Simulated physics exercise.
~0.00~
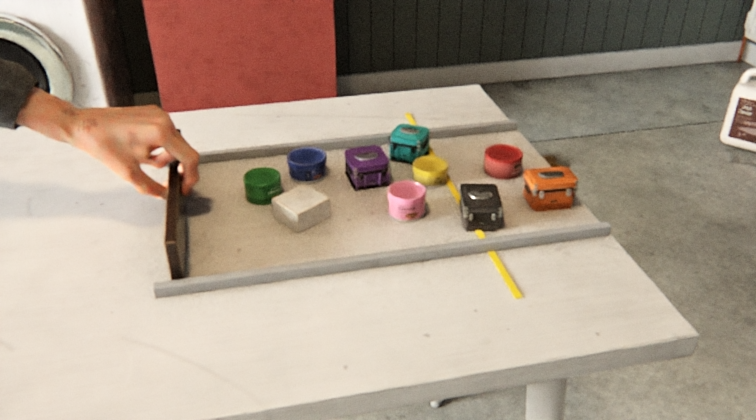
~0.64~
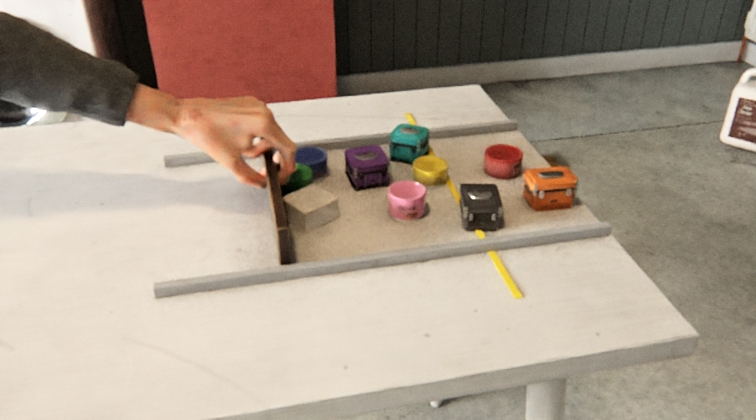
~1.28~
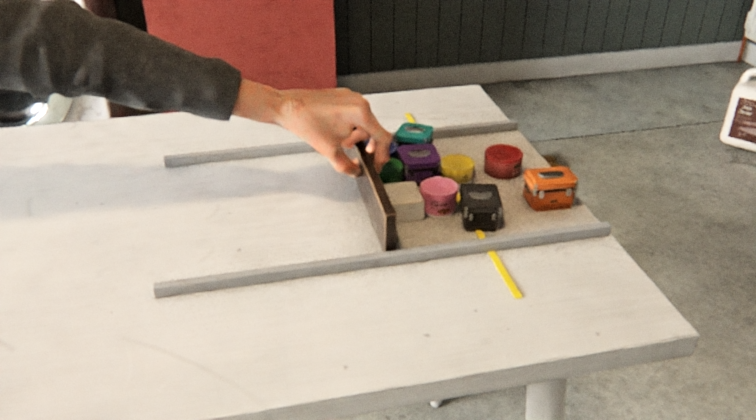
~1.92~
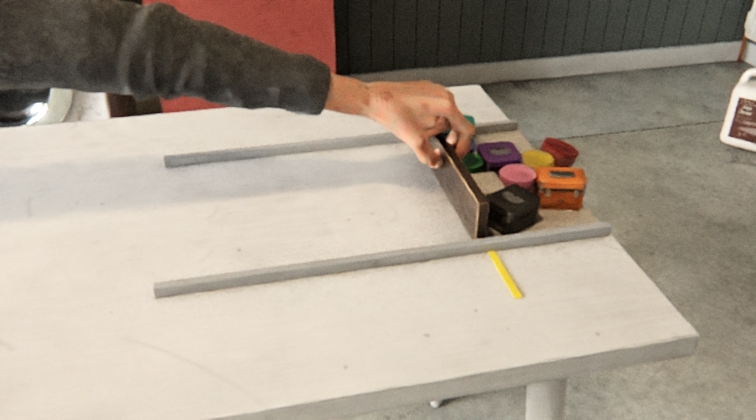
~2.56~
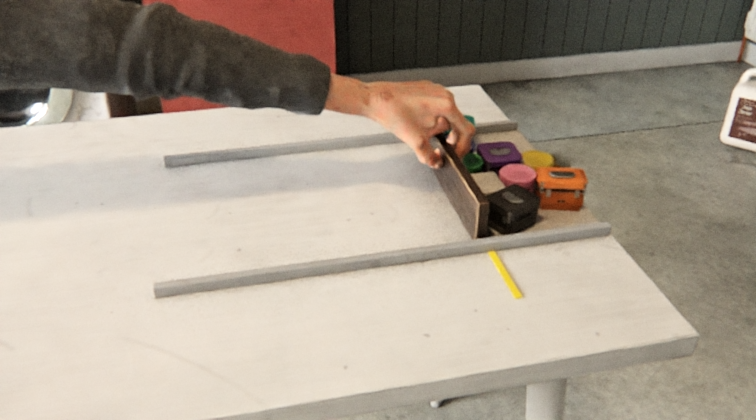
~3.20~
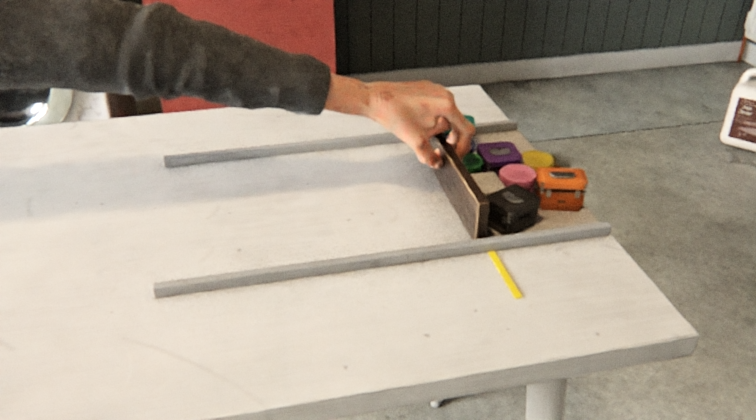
To begin with, a hand holds a dark upright board at the left of a channel between two grey rails on a white table, with colourful tubs, small cases and a pale block scattered to its right. The hand slides the board right, and it gathers the green tub and the block. As it keeps going, the pieces bunch together and shift toward the table's end. The board stops with everything crowded near the edge. The red tub then drops out of sight over the end, while the orange case and the others stay on the table, the hand still holding the board.
